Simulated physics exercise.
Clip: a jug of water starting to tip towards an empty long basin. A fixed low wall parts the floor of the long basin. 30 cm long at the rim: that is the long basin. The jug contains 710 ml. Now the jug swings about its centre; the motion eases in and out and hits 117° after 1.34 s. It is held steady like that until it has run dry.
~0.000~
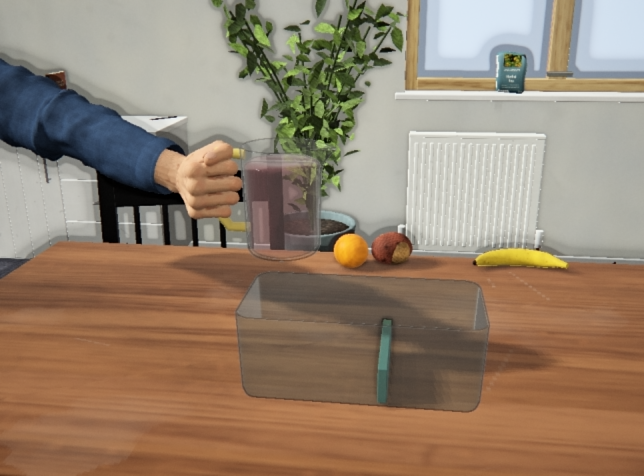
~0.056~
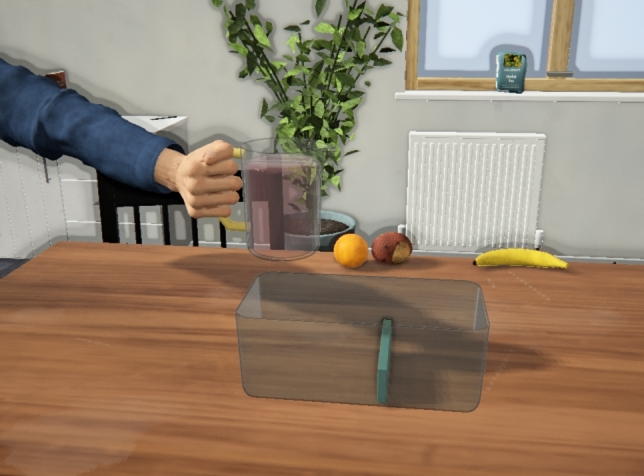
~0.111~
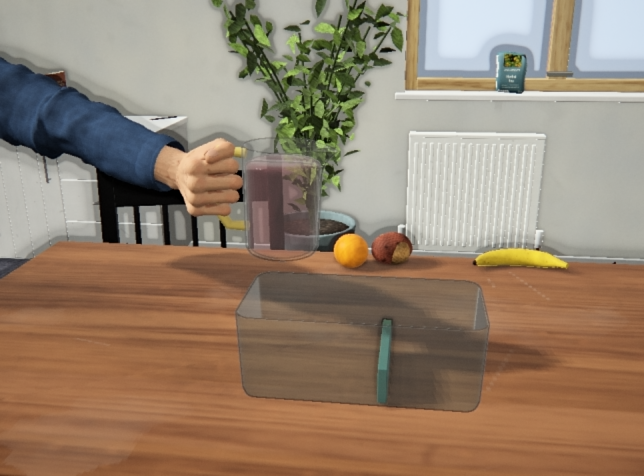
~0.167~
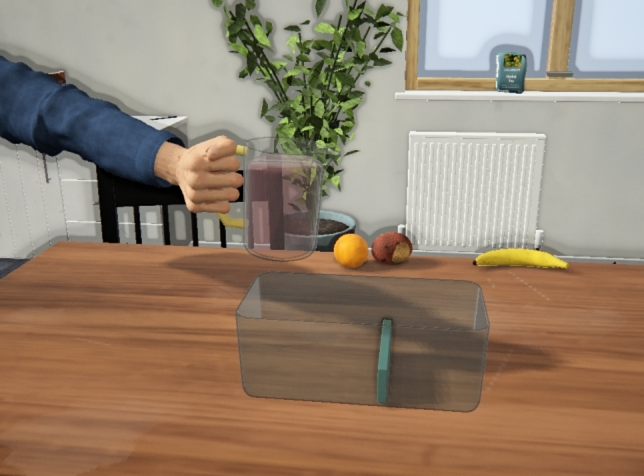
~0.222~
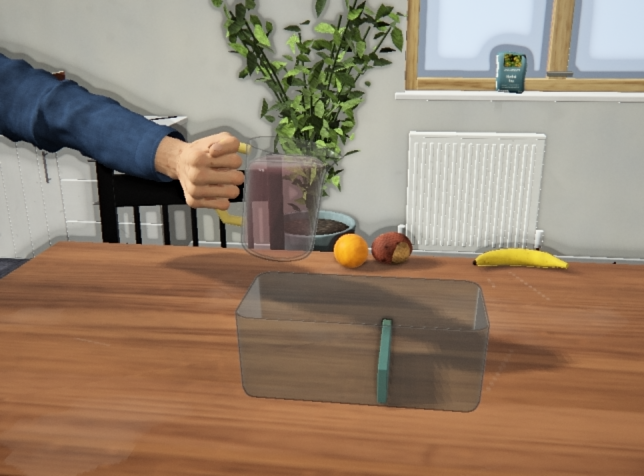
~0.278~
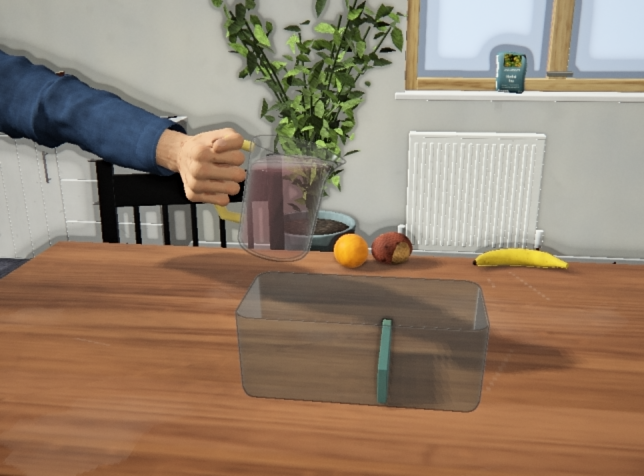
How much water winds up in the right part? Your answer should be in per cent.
About 59 per cent.
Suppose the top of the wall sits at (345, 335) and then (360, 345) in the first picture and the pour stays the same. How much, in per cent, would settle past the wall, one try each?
95 per cent first, 85 per cent second.
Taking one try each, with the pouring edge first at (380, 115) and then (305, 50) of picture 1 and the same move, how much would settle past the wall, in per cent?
Some 75 and 45 per cent, in that order.
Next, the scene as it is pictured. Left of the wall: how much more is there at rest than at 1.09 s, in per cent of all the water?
Around 26 in a hundred.
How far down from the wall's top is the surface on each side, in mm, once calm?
The left side gives some 36 mm, the right side some 22 mm.
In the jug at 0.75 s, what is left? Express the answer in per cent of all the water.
Roughly 80 per cent.
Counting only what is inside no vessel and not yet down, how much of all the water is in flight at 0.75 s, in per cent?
Roughly 14 percent.
After 0.75 s the tilt is 69° and 81 per cent is still to pour, 0 is left of the wall and 6 right of it.
After 1.09 s the tilt is 107° and 23 per cent is still to pour, 13 is left of the wall and 49 right of it.
After 1.45 s the tilt is 117° and 0 per cent is still to pour, 40 is left of the wall and 58 right of it.
After 1.84 s the tilt is 117° and 0 per cent is still to pour, 40 is left of the wall and 59 right of it.
In the end 40 per cent lies left of the wall, 59 right of it and 1 outside.
